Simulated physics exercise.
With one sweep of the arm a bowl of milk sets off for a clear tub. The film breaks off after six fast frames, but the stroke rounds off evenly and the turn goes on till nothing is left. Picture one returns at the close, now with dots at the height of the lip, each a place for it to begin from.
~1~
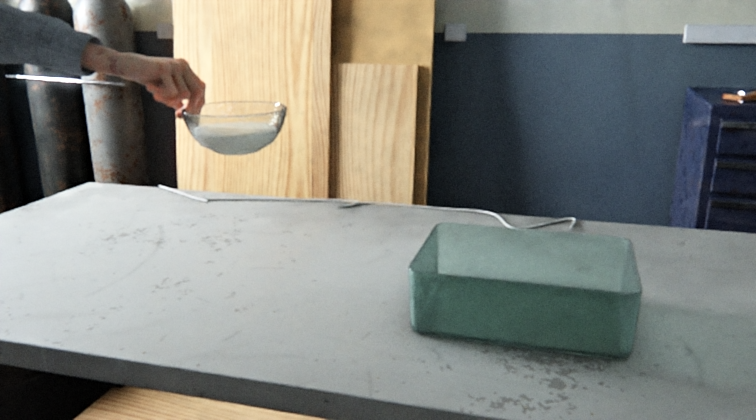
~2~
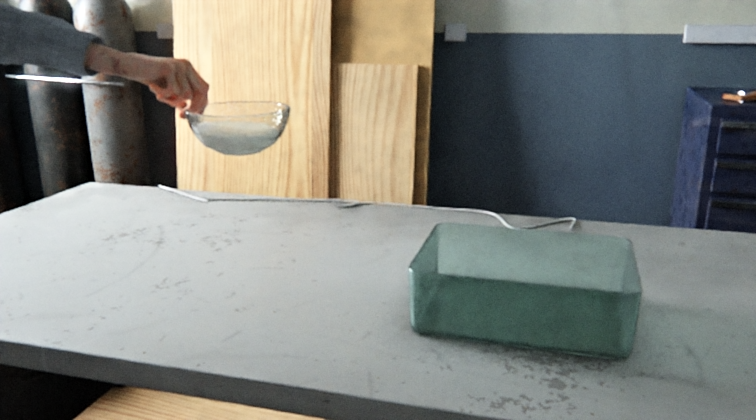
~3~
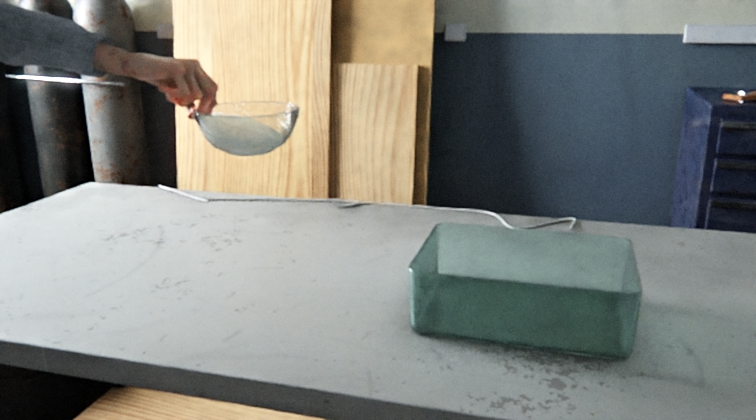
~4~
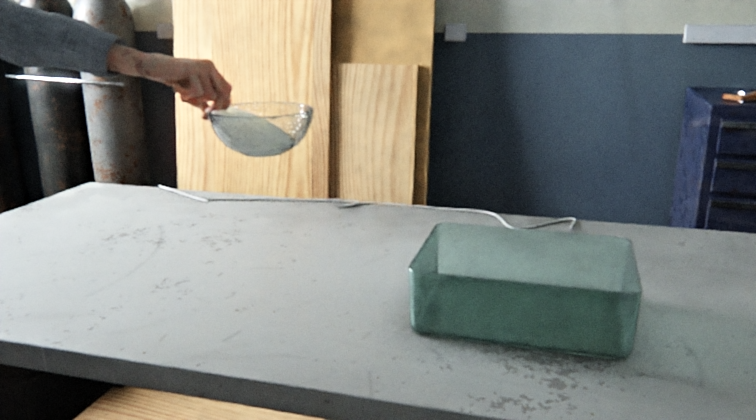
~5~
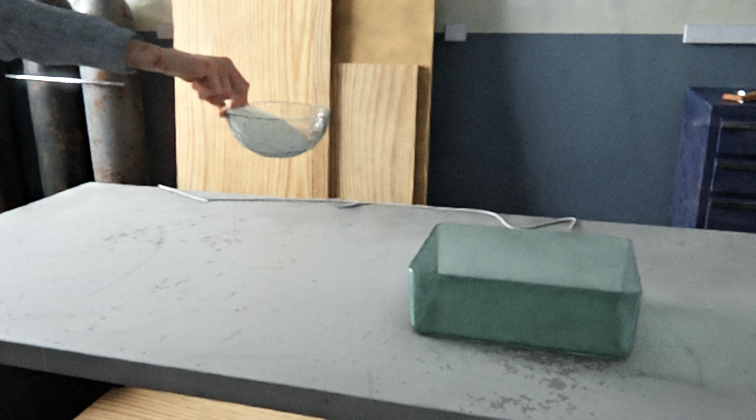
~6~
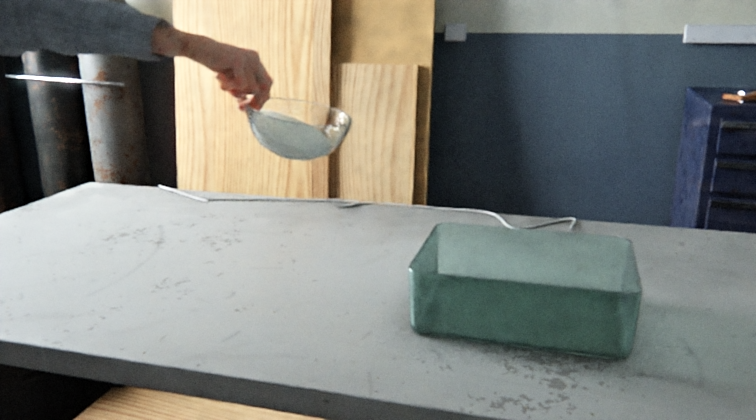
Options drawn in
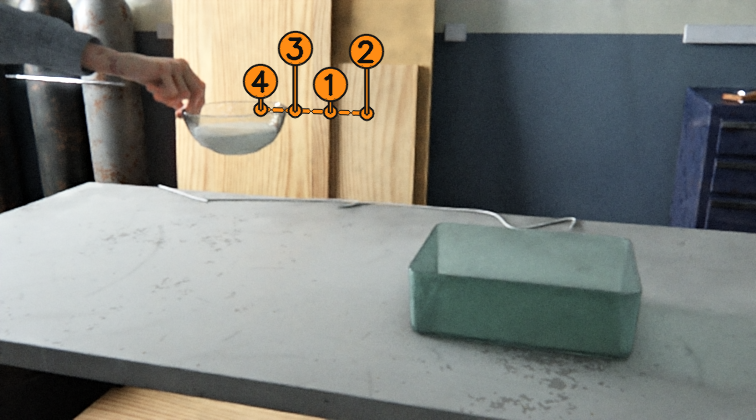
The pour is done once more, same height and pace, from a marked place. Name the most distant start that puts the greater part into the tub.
Place 4 just does it.
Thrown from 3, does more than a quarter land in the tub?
Yes, clearly.
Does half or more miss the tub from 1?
No, not at all.
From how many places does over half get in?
All four.
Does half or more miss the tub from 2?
No.
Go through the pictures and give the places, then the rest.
In the first picture, upright, lip at (281, 110); tub from (411, 329) to (631, 358); nothing has left yet.
In the second picture, upright, lip at (284, 110); nothing has left yet.
In the third picture, upright, lip at (293, 110); nothing has left yet.
In the fourth picture, upright, lip at (308, 111); nothing has left yet.
In the fifth picture, tipped about 3°, lip at (326, 114); nothing has left yet.
In the sixth picture, tipped about 11°, lip at (348, 122); nothing has left yet.
On the marked copy, 1 at (330, 112); 2 at (366, 113); 3 at (295, 110); 4 at (260, 109).
With 1, about 86 % lands in the tub, 4 % falls short and 9 % goes beside or beyond.
With 2, about 89 % lands in the tub, 5 % falls short and 6 % goes beside or beyond.
With 3, about 82 % lands in the tub, 10 % falls short and 8 % goes beside or beyond.
With 4, about 66 % lands in the tub, 27 % falls short and 7 % goes beside or beyond.
